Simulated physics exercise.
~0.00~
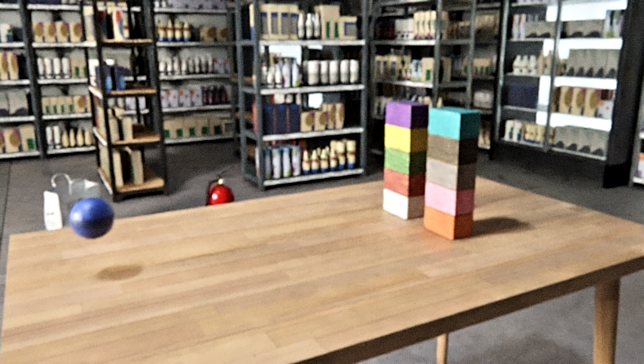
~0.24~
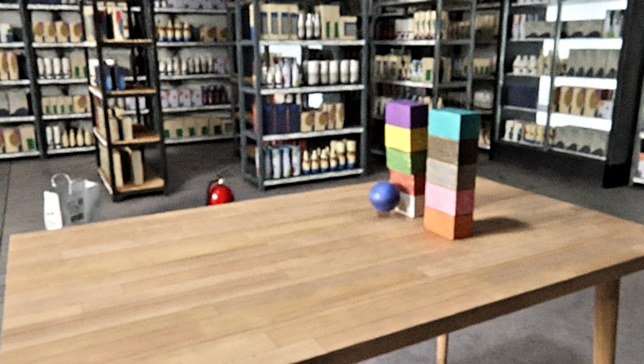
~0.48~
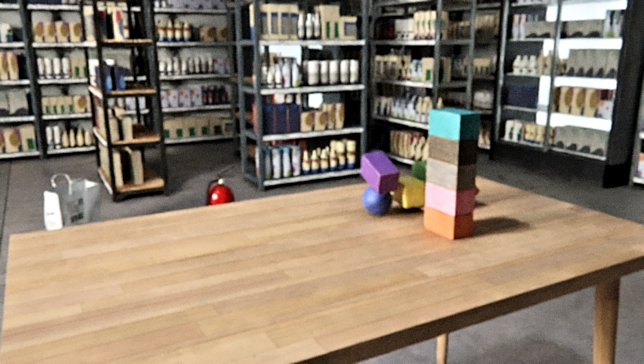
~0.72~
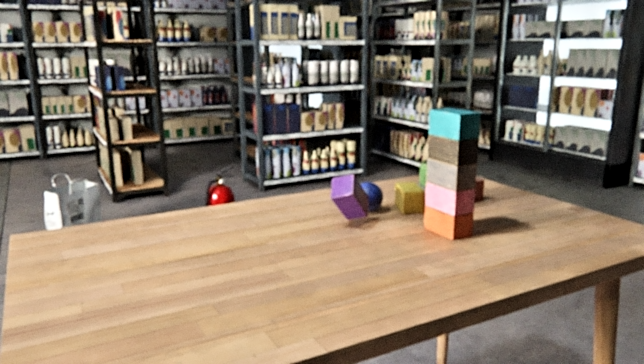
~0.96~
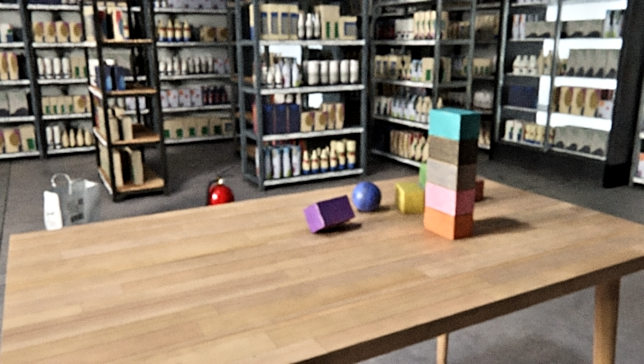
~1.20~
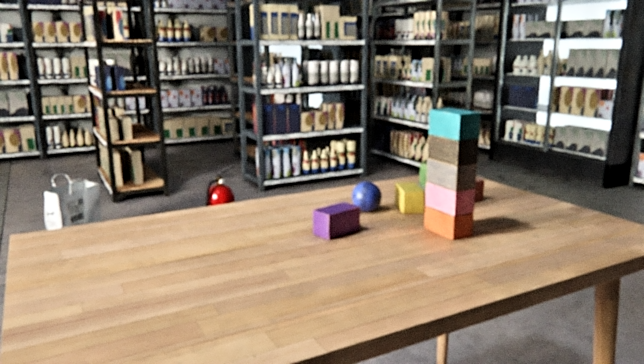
To begin with, a blue ball hangs in the air over the left side of a wooden table, while two stacks of coloured blocks stand toward the right, with store shelves behind. The ball flies right and strikes the lower part of the left stack, which has a purple block on top. That stack collapses as the ball bounces back a little to the left. The purple block drops past the ball and tumbles leftward onto the tabletop. Finally, the purple, yellow, green and red blocks lie toppled near the resting ball, while the turquoise-topped stack still stands untouched.
